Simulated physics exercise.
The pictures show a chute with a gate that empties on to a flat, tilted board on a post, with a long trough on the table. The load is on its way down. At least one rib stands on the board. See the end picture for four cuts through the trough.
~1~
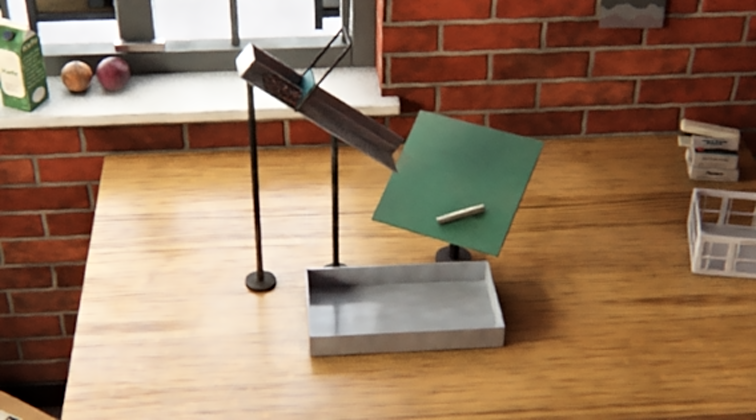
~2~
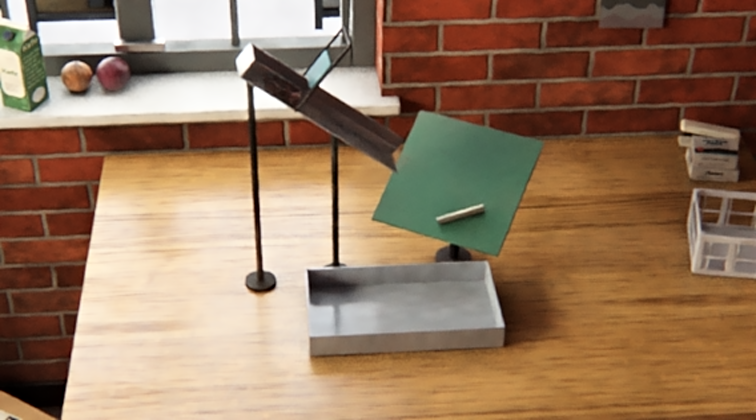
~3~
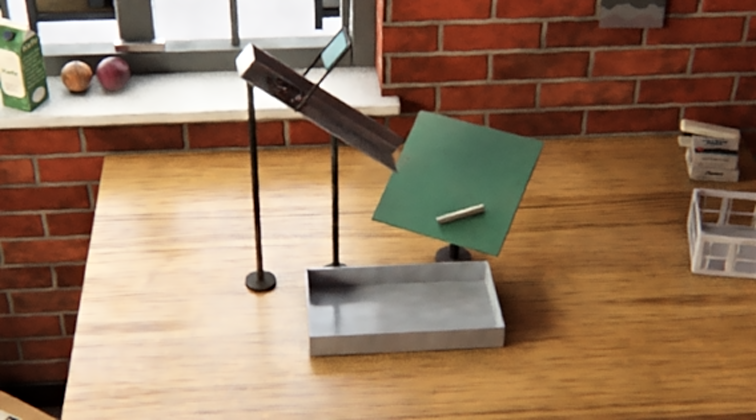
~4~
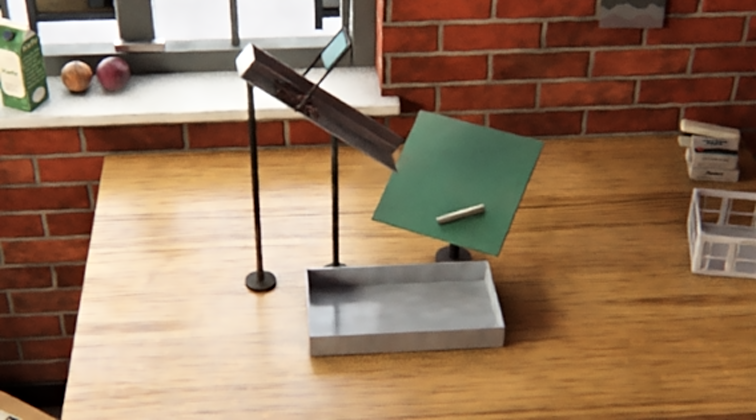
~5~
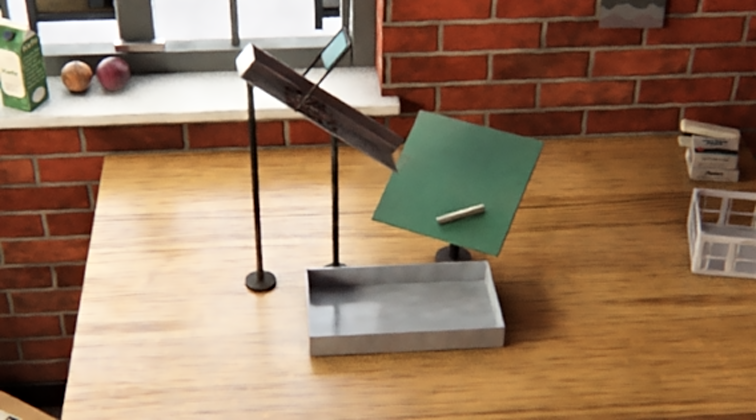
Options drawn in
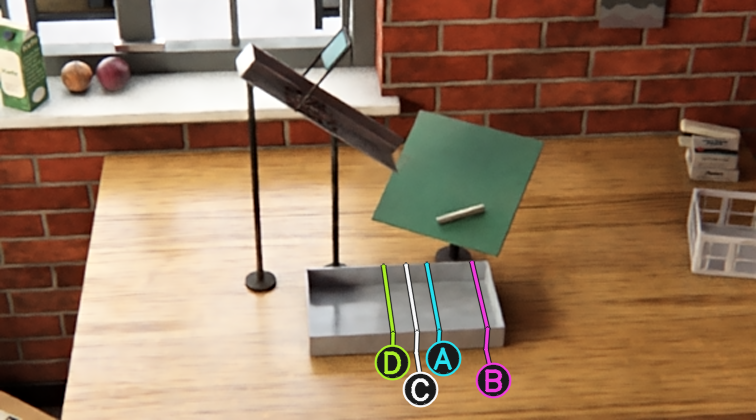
A small batch of dark beans slid a short way down a sloping metal chute after its gate lifted, while the tilted green board with its pale rib and the empty tray stayed still.
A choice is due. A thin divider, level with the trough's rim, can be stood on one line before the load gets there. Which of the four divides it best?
C works best here.
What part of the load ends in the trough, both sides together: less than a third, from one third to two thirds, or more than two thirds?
From one third to two thirds.
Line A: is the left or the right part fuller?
Left.
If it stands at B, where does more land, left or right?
More lands on the left.
On the marked copy, line A crosses the front rim at (439, 330); line B crosses the front rim at (487, 328); line C crosses the front rim at (416, 331); line D crosses the front rim at (392, 332).
With A, of what is caught, all but a few on the left of the divider, a small share on the right.
With B, of what is caught, all but a few on the left of the divider, only a few on the right.
With C, of what is caught, close to a third on the left of the divider, close to two thirds on the right.
With D, of what is caught, a small share on the left of the divider, the bulk on the right.
